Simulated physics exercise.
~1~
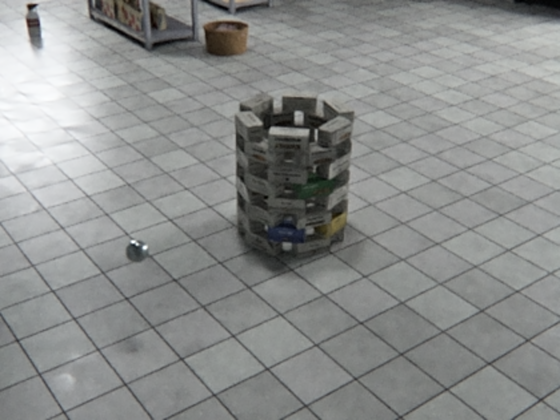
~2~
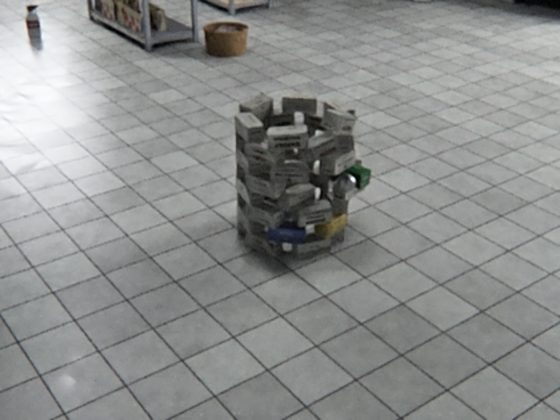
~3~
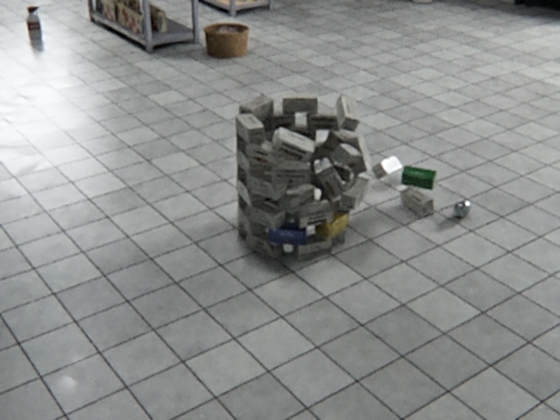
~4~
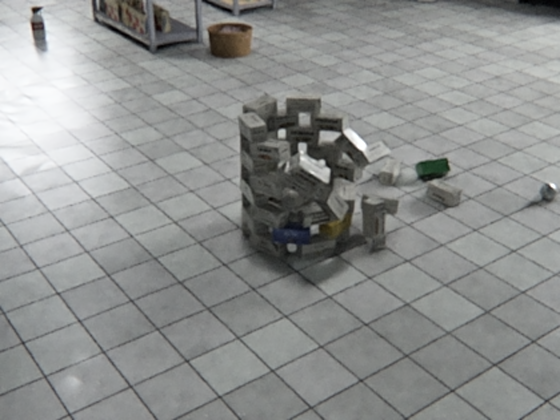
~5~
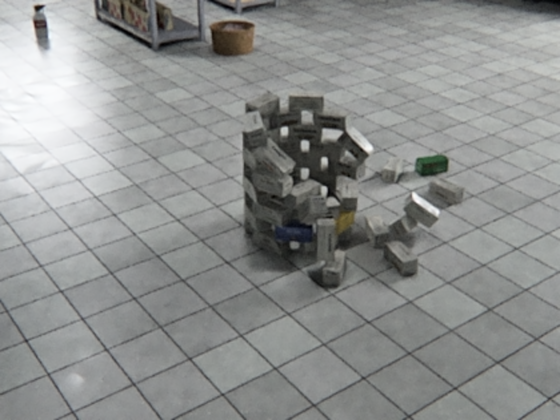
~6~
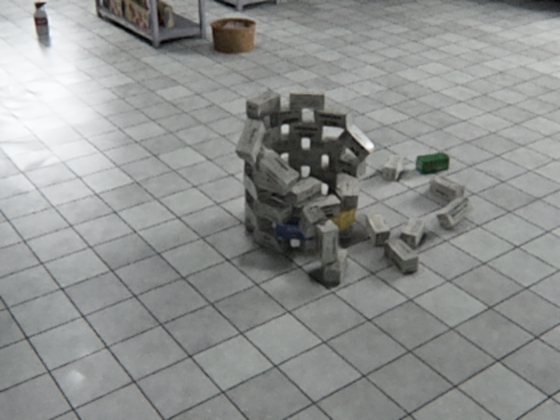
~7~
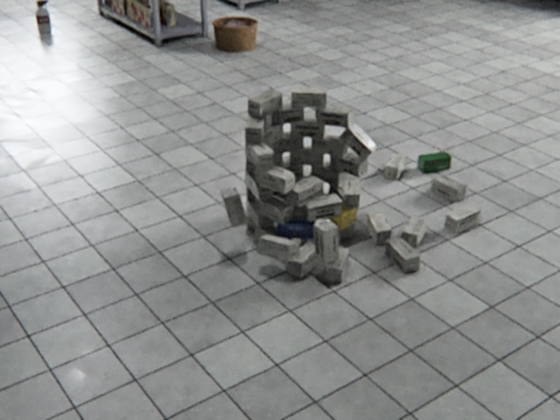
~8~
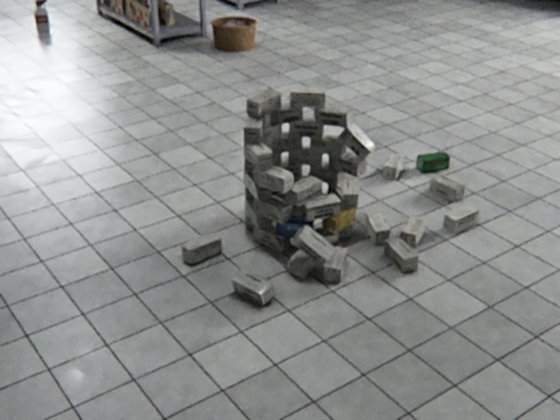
A small steel ball flies in from the left toward a round, hollow tower of loose grey packets on a grey tiled shop floor, seen from above by a slightly swaying camera. A green packet sits on the tower's right side, blue and yellow ones low at the front, with shelves and a basket behind. The ball bursts out the right side, knocking the green packet and some grey ones onto the floor, and rolls out of view. The front then sags and spills more packets rightward and forward, and later a couple to the left. The back still stands, blue and yellow packets in place.
